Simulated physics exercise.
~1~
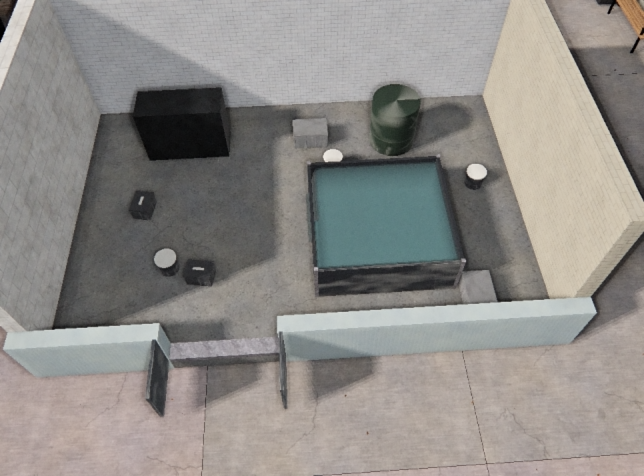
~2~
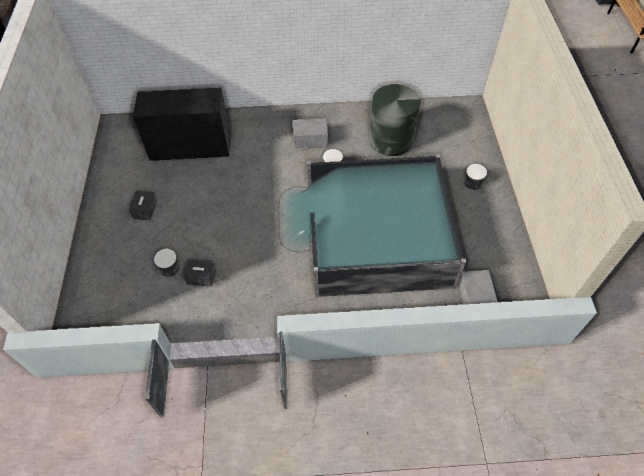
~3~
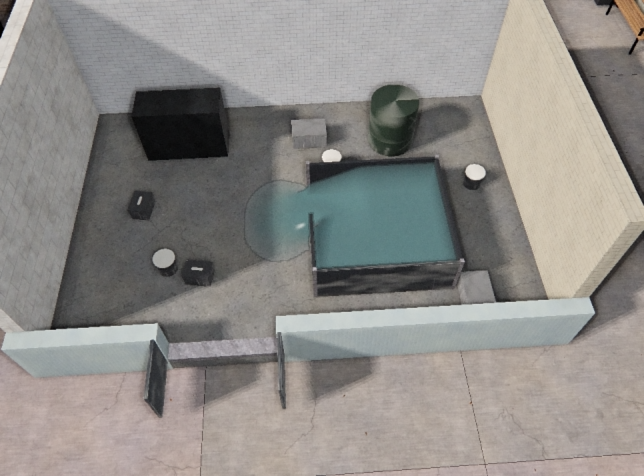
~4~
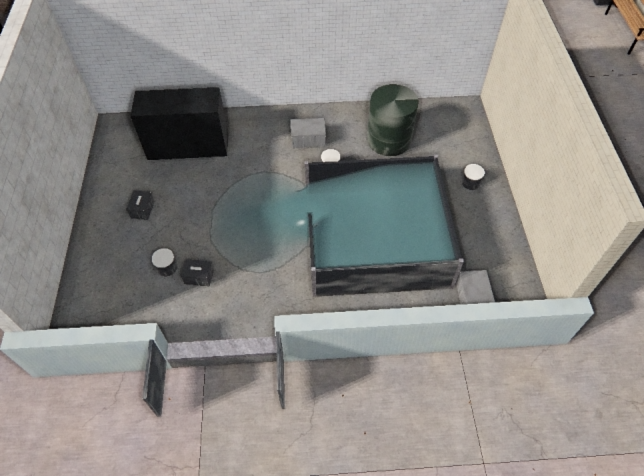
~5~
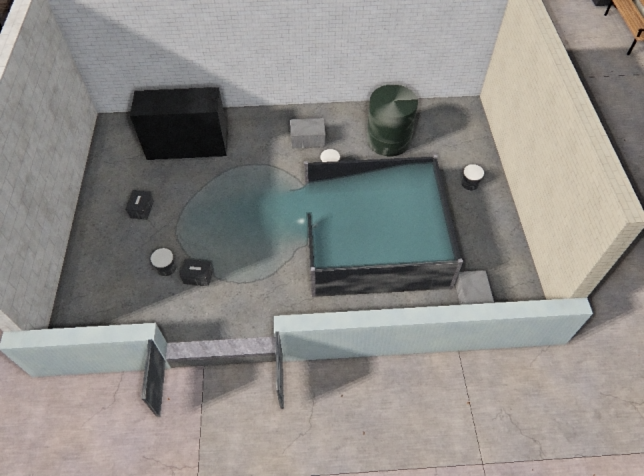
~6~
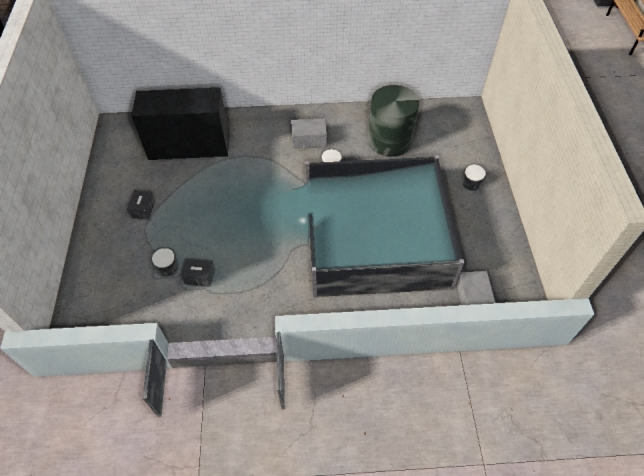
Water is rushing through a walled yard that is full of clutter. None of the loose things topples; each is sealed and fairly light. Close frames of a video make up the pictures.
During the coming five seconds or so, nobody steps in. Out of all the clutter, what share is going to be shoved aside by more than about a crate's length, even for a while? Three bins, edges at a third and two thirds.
Bin: One third to two thirds.
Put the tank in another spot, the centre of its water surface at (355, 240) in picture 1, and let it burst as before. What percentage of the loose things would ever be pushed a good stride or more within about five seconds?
Close to 40 %.
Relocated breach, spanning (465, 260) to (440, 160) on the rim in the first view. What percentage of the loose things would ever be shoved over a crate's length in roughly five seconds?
I'd guess close to 40 percent.
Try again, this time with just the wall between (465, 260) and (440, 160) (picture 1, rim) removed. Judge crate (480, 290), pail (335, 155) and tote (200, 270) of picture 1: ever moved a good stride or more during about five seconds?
Well, in order they come out as over the mark, below the mark and below the mark.
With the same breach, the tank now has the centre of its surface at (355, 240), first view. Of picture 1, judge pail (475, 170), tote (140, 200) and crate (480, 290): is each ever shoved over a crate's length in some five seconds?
Lab note - in sequence: Less than that; displaced that much; less than that.
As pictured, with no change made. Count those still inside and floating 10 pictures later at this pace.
The answer would be 2.
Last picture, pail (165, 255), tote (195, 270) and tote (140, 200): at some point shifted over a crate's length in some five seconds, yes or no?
Object by object as listed: Travels that far, travels that far and travels that far.
A moment on, 0 of 7 are well off their spots; 0 afloat.
Next, 3 of 7 are well off their spots; 2 afloat.
Later, 2 of 7 are well off their spots; 2 afloat.
In the end, 3 of 7 are well off their spots, and 3 have been at some point; 2 afloat.
